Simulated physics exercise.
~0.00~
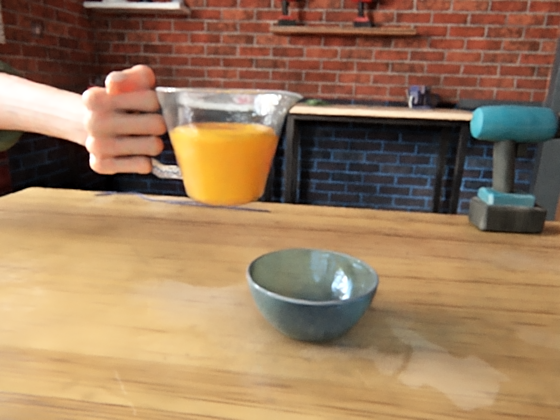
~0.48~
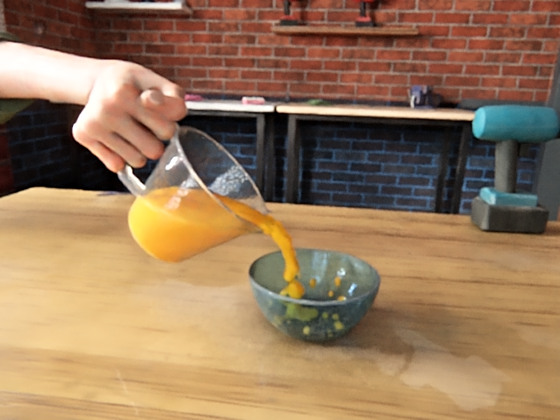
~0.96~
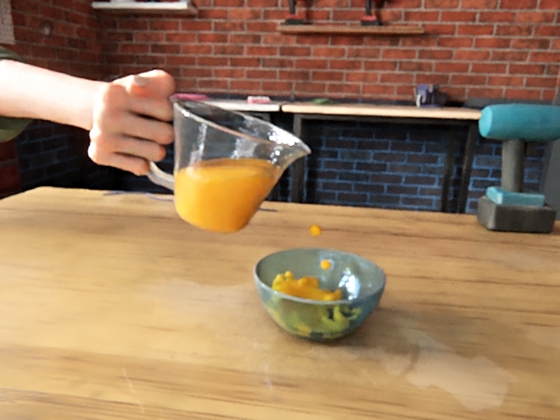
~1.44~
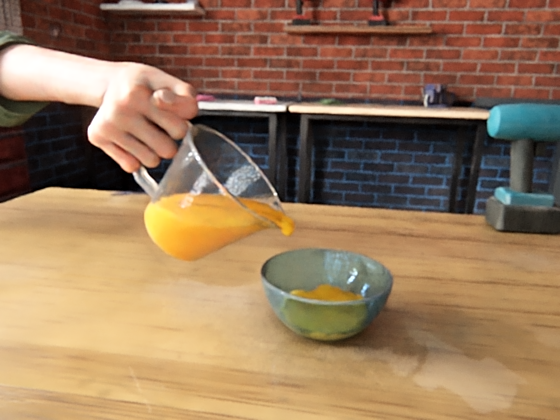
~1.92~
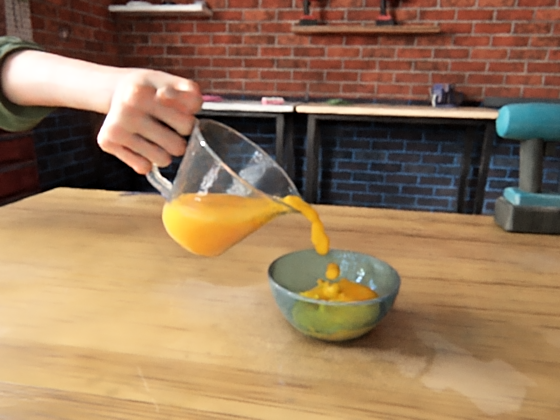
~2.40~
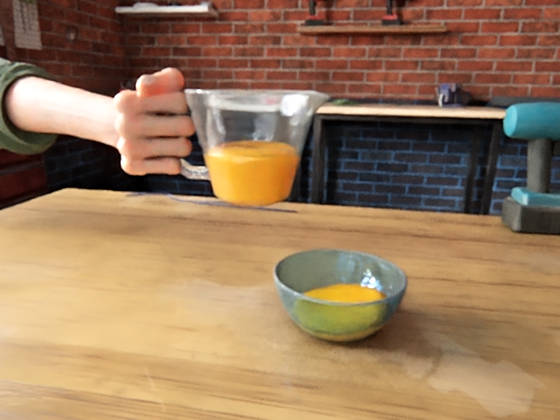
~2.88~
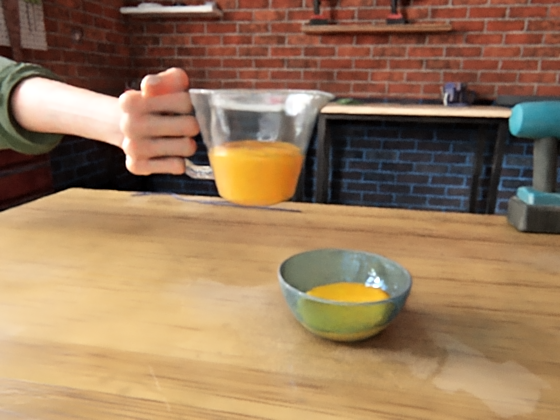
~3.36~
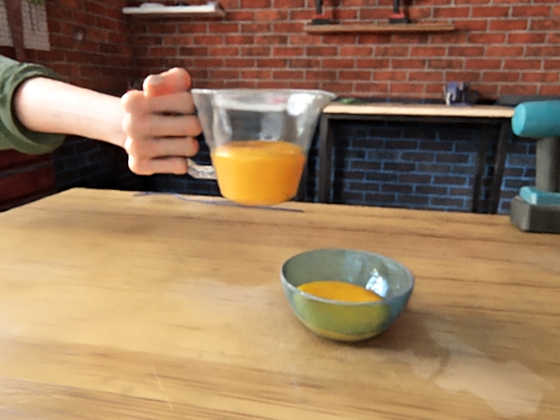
The clip opens on a hand holding a clear measuring jug of orange juice above a wooden table, up and to the left of an empty blue-green bowl, with a brick wall and a teal-headed mallet behind. The wrist turns and the jug tips right, sending a stream of juice into the bowl. The jug eases back most of the way, and the last drops fall. It then tips forward again, pouring more juice into the bowl. Finally the hand levels the jug and holds it still, partly full, while a shallow pool of juice rests in the bowl.
